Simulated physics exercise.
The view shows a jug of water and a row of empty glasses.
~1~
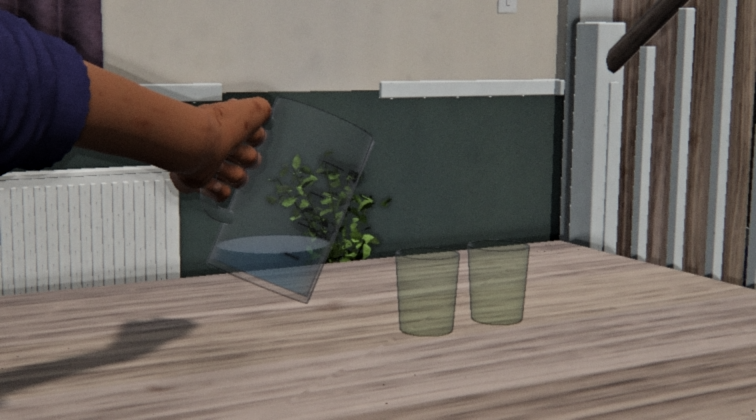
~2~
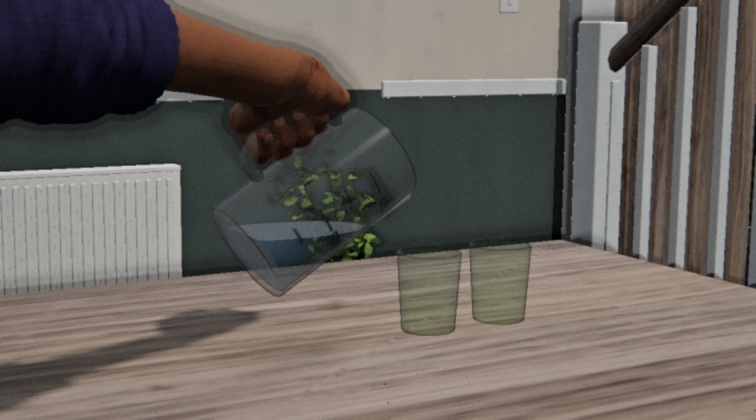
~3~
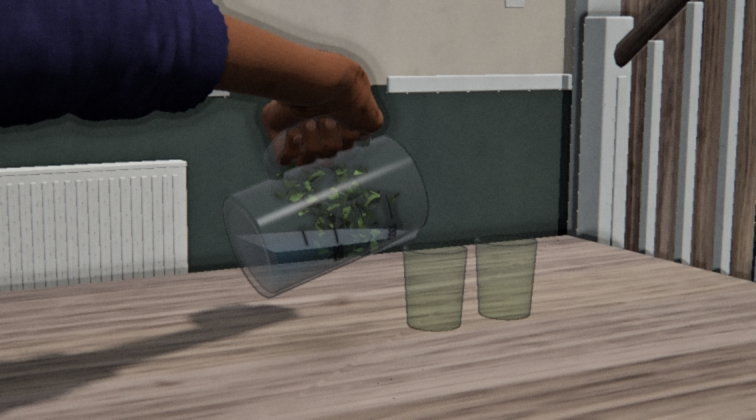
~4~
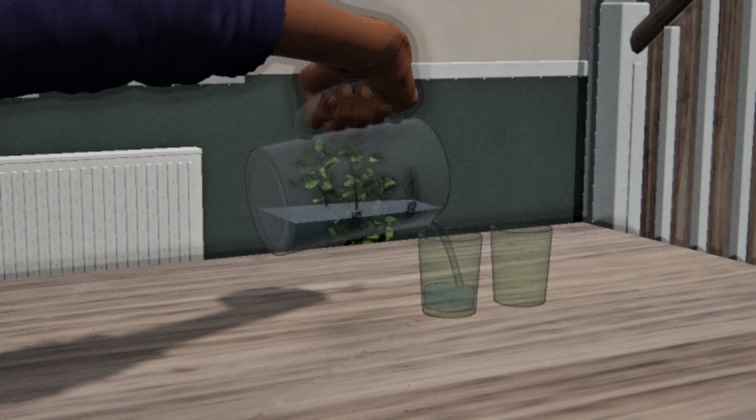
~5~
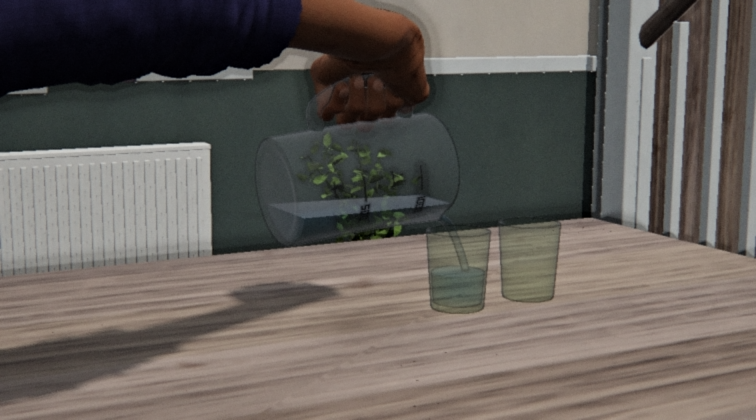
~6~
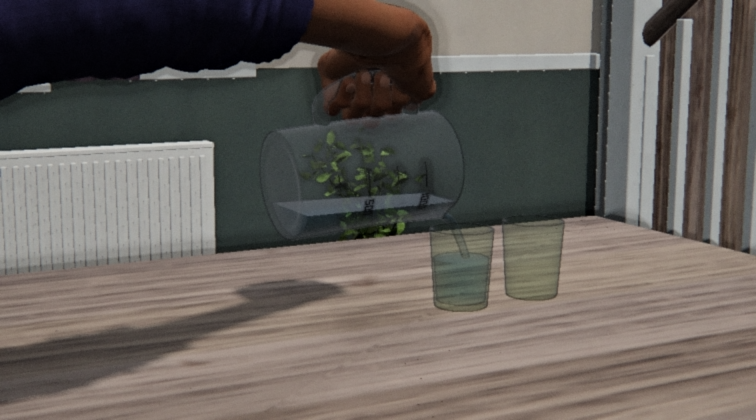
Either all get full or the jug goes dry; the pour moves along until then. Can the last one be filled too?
I think it won't cover all of them.
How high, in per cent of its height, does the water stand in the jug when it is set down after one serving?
Level: Near 5 per cent.
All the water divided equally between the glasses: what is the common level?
Roughly 75 percent, I reckon.
Soon after, the first is about three quarters full.
Later, the first is done and the jug has about a third of its load.
In the end, the jug is empty with one filled and the next at about half of a serving.
